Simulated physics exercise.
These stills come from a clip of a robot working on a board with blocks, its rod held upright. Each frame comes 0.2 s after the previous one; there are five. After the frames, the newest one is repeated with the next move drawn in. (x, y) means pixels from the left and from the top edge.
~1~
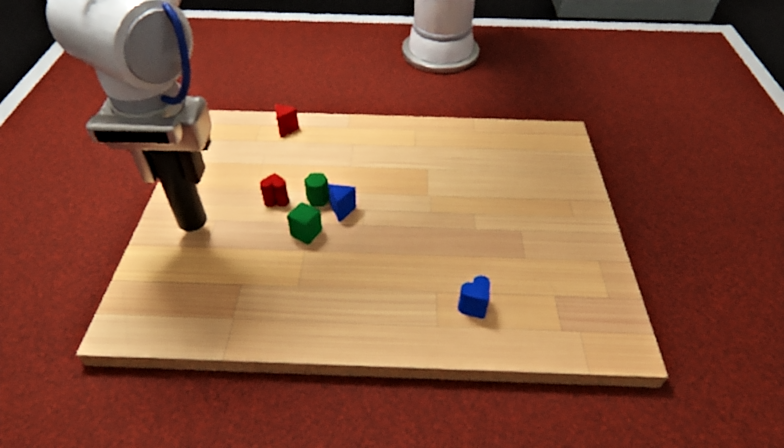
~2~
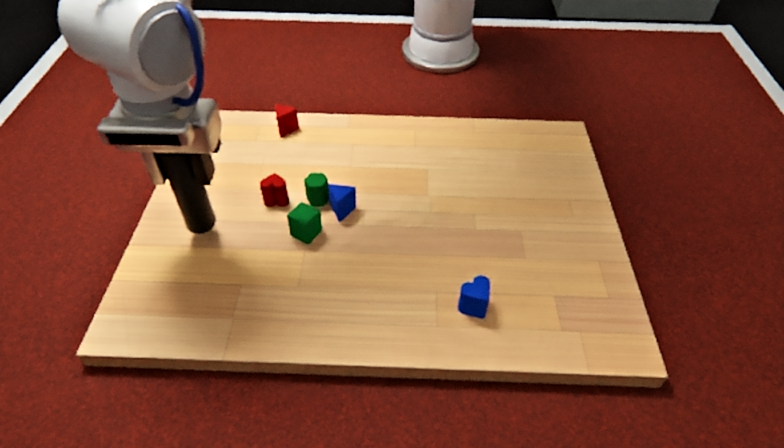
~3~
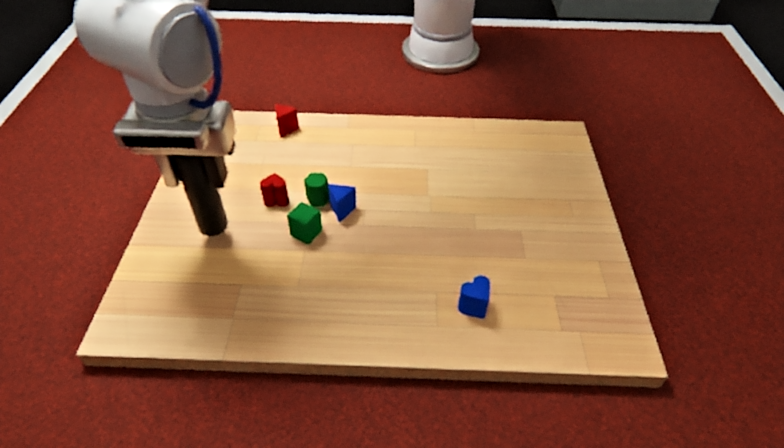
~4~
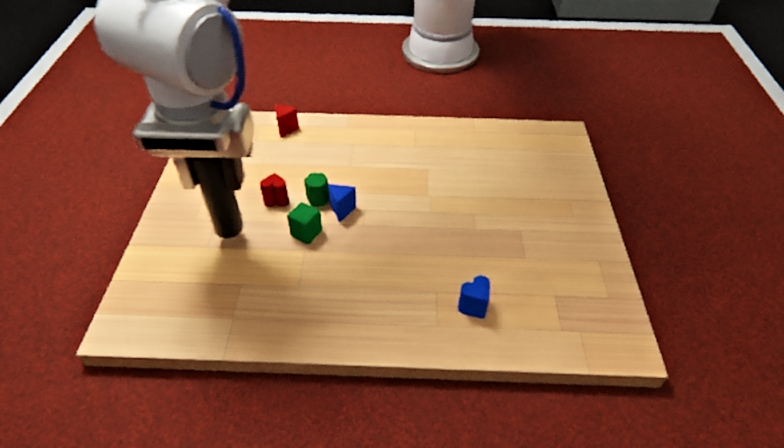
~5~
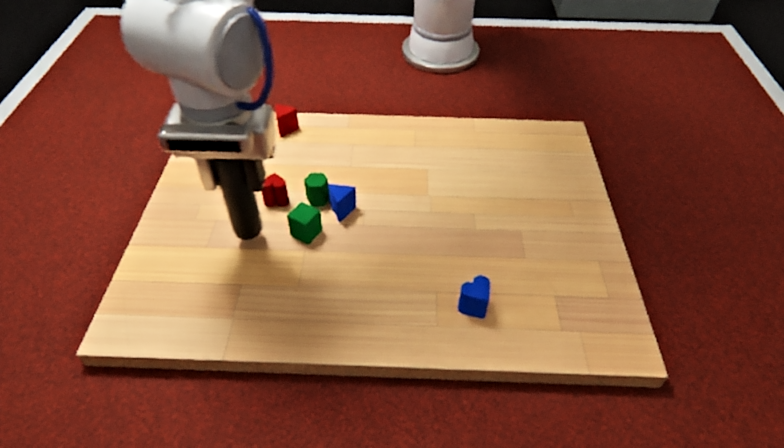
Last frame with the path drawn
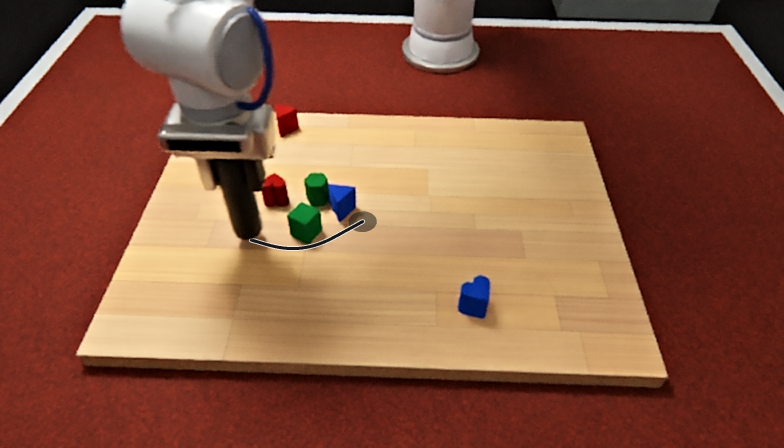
A robot arm holding a dark rod starts near the left edge of a wooden board and slides the rod slowly rightward, a short distance. The rod draws closer to the green cube, while the red, green and blue blocks all stay where they are.
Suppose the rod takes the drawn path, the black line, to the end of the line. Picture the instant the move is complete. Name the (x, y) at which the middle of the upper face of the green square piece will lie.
It will likely be found at (327, 196).
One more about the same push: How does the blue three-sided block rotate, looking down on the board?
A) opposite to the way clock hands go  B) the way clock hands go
My pick is A.
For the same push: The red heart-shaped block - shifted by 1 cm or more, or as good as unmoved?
Its place stays the same.
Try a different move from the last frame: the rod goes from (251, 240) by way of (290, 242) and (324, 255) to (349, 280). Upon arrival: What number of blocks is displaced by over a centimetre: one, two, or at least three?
The way I see it, the answer is one.
Drawn move, from (251, 240) via (289, 249) and (329, 240), ending at (363, 222).
What follows on the original path. One third of the way, rod (288, 238); nothing pushed yet.
Two thirds of the way, rod (329, 229); green square piece (325, 200), turned 50° anticlockwise; blue three-sided block (342, 189).
At the end, rod (362, 211); red heart-shaped block still; green square piece (327, 196), turned 70° anticlockwise; green hexagon still; blue three-sided block (348, 183), turned 50° anticlockwise.
